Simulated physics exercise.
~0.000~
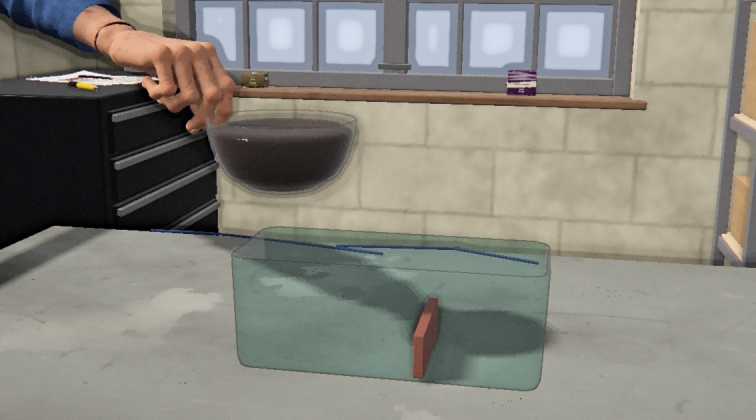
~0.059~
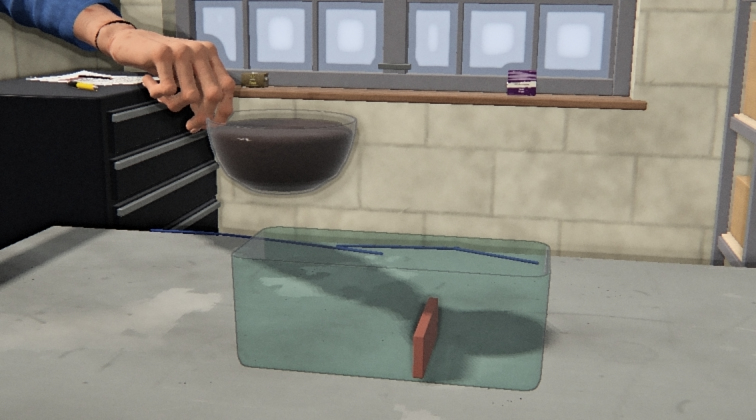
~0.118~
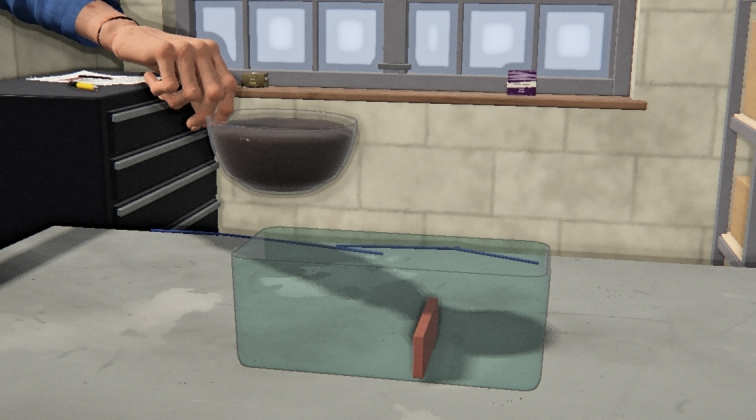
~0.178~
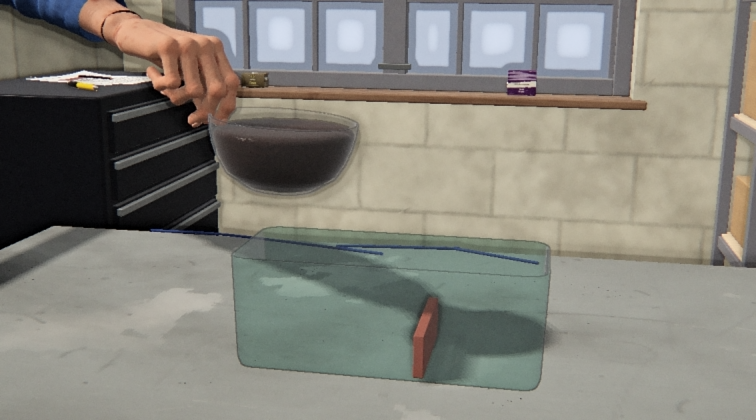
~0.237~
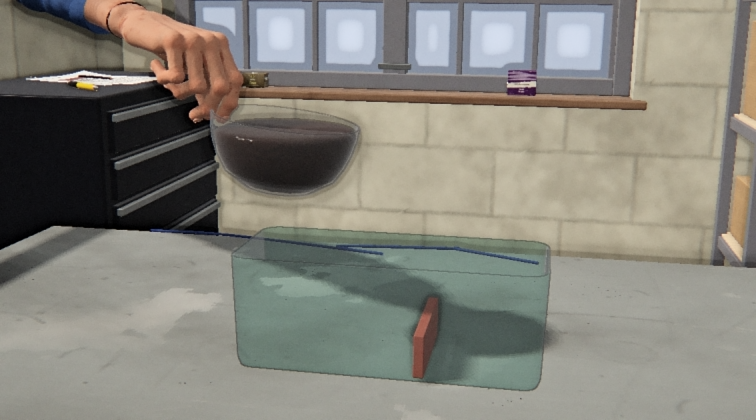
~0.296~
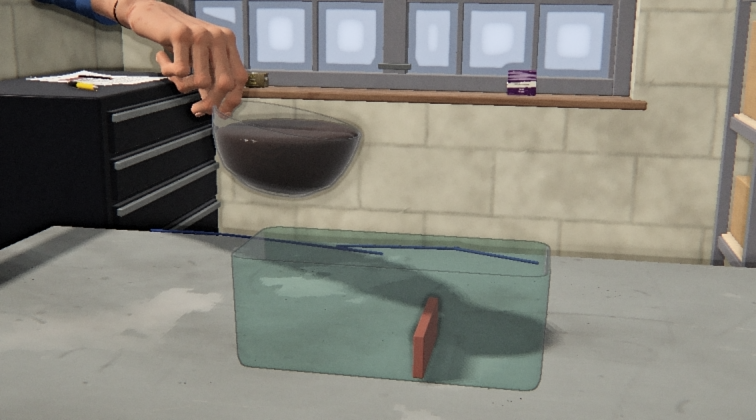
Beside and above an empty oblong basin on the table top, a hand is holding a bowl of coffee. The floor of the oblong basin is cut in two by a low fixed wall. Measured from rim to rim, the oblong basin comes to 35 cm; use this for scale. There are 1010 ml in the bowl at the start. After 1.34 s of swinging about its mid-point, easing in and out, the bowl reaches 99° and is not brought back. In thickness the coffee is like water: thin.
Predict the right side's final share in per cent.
The right side finishes with roughly 28 per cent.
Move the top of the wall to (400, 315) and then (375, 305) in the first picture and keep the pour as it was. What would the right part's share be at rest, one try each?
I'd say 60 percent on the first go, 80 percent on the next.
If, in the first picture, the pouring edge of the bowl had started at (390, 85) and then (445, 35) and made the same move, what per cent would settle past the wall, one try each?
Respectively 70 and 75 %.
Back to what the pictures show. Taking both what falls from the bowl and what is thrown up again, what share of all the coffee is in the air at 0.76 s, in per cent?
Around 26 percent.
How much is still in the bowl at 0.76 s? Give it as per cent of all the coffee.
I'd put it near 48 percent.
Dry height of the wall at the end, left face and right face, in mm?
Left: Roughly 24 mm; right: Roughly 32 mm.
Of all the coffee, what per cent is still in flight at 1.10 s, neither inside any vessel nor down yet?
Something like 4 per cent of the total.
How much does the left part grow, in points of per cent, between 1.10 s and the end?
Close to 8% of the whole.
By 0.76 s the tilt is 60° and 48 per cent is still to pour, 17 is left of the wall and 9 right of it.
By 1.10 s the tilt is 91° and 5 per cent is still to pour, 63 is left of the wall and 27 right of it.
By 1.45 s the tilt is 99° and 0 per cent is still to pour, 72 is left of the wall and 28 right of it.
By 1.84 s the tilt is 99° and 0 per cent is still to pour, 71 is left of the wall and 29 right of it.
At rest 71 per cent lies left of the wall, 28 right of it and 0 outside.
